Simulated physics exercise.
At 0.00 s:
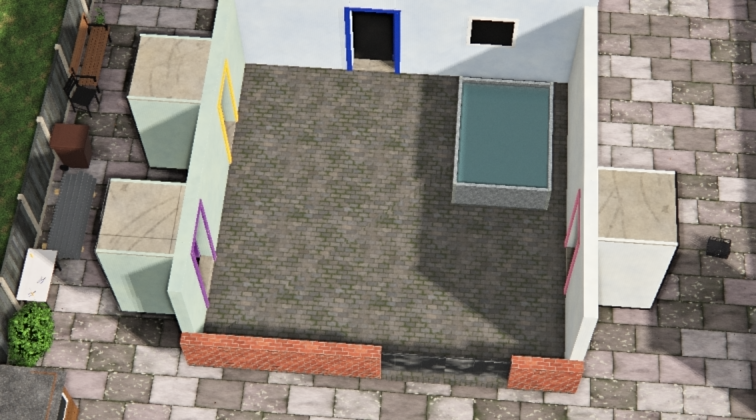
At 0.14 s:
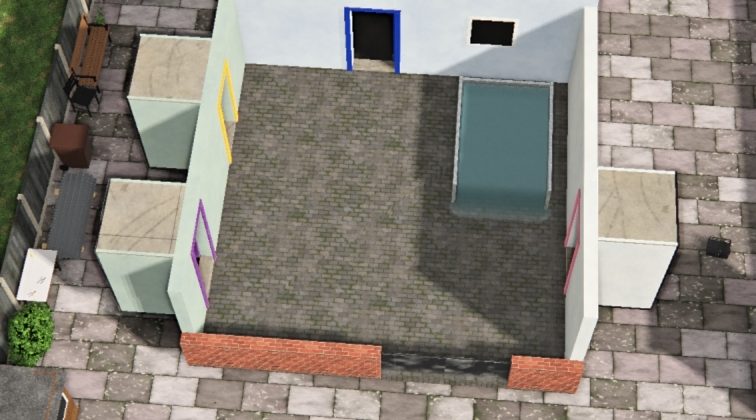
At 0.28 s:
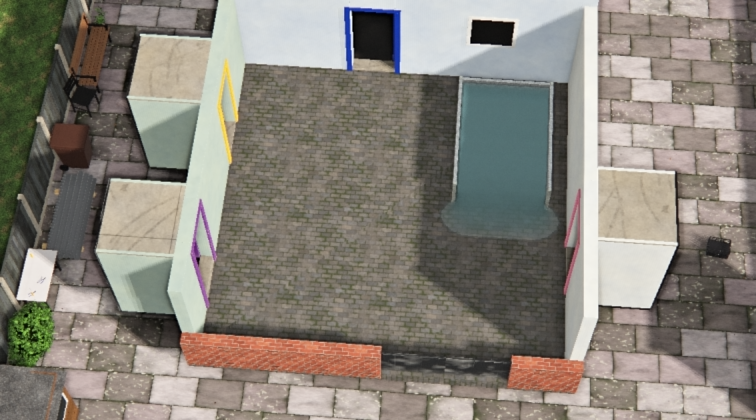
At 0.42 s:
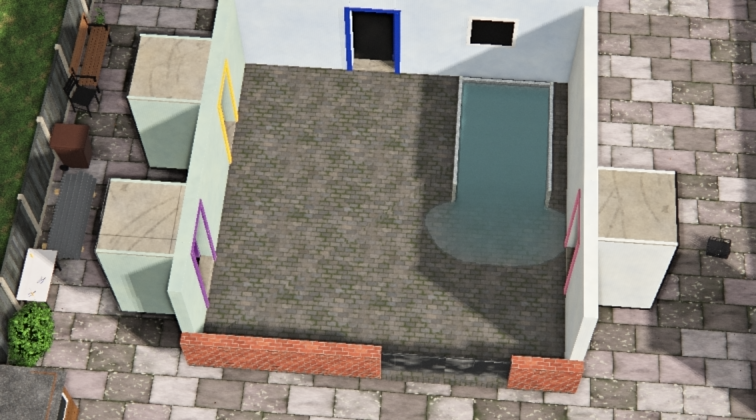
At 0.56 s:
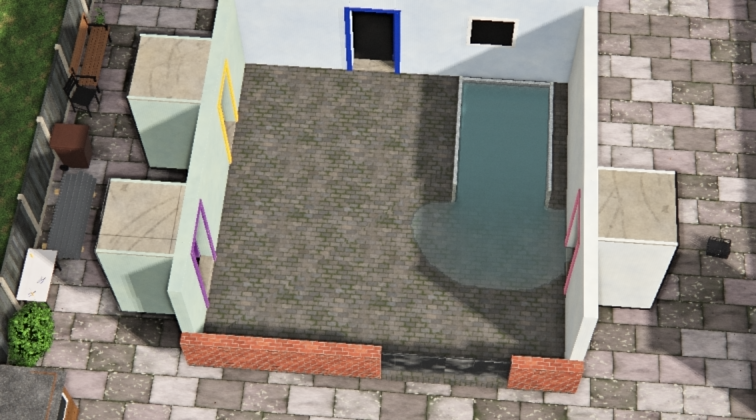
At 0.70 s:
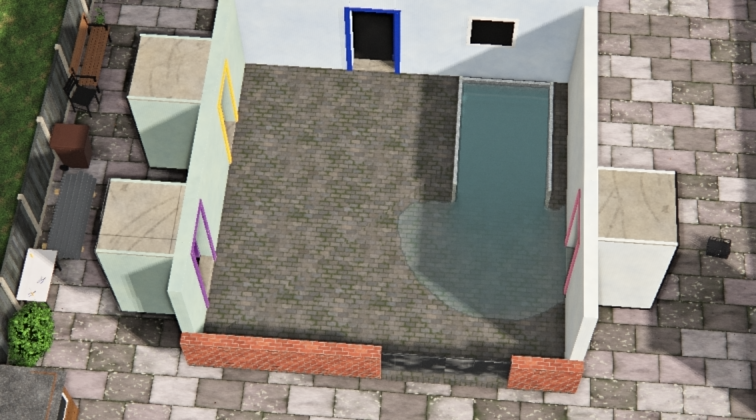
A paved yard enclosed by pale walls is seen from high overhead, with a low red brick wall along its near side. A blue-framed doorway stands at the back, yellow and purple surrounds mark the left wall, a pink one the right, and a tank of blue-green water sits at back right. The tank's near side disappears, and water pours out, spreading nearward and leftward in a rounded sheet, while the view stays still.
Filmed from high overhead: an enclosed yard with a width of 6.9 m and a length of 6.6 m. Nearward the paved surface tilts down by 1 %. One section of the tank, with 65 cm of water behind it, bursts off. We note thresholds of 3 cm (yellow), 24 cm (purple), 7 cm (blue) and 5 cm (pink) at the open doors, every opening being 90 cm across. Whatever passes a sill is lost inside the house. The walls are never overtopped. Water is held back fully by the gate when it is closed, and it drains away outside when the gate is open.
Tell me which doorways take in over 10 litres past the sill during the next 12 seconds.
At the end, at the yellow door it looks set to land over the limit. At the purple door it looks set to land under the limit. At the blue door it looks set to land under the limit. At the pink door it looks set to land over the limit.
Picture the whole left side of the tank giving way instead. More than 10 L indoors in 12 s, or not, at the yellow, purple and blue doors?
Against that limit: Yellow above, purple below, blue over.
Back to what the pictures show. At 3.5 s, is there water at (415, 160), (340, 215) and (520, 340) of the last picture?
Respectively: Was missed, was missed, got hit.
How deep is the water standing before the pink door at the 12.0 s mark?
Looks like about 4.5 cm at that spot.
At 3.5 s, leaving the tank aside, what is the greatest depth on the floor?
Around 30 centimetres.
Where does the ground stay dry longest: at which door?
The blue door is last.
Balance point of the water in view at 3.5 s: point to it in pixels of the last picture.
It lies at roughly (457, 281) in pixels.
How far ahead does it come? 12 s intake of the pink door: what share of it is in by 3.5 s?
I'd say close to 45 percent.
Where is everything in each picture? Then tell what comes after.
The first frame shows still water, 65 cm deep, in the tank at (504, 135).
In the second frame, the front is at (550, 211), 1.0 m from the gap at (500, 198); 0.3 m2 of floor is under water; 65 cm left at the back of the tank.
In the third frame, water pours out at (500, 199) and has run 1.2 m, to (552, 227); typically 11 cm deep outside, 65 cm at the tank's back.
In the fourth frame, the front is at (564, 244), 1.5 m from the gap at (500, 200); 2.9 m2 of floor is under water; 65 cm left at the back of the tank.
In the fifth frame, the front is at (533, 285), 1.9 m from the gap at (500, 200); 4.3 m2 of floor is under water; 64 cm left at the back of the tank.
In the sixth frame, the front is at (519, 316), 2.5 m from the gap at (500, 200); 6.3 m2 of floor is under water; 57 cm left at the back of the tank.
After 1.4 s water covers 30 % of the floor and is deepest (38 cm) near (562, 375); yellow door not reached, purple door not reached, blue door not reached, pink door 14 cm at the sill, 12 L in.
After 2.2 s water covers 35 % of the floor and is deepest (47 cm) near (562, 375); yellow door not reached, purple door not reached, blue door not reached, pink door 14 cm at the sill, 47 L in.
After 3.5 s water covers 40 % of the floor and is deepest (30 cm) near (543, 373); yellow door not reached, purple door not reached, blue door not reached, pink door 10 cm at the sill, 88 L in.
After 7.0 s water covers 75 % of the floor and is deepest (18 cm) near (201, 348); yellow door 6 cm at the sill, 3 L in, purple door 16 cm at the sill, 0 L in, blue door not reached, pink door 9 cm at the sill, 173 L in.
After 12.0 s water covers 100 % of the floor and is deepest (11 cm) near (453, 116); yellow door 7 cm at the sill, 30 L in, purple door 8 cm at the sill, 0 L in, blue door 5 cm at the sill, 0 L in, pink door 4 cm at the sill, 188 L in.
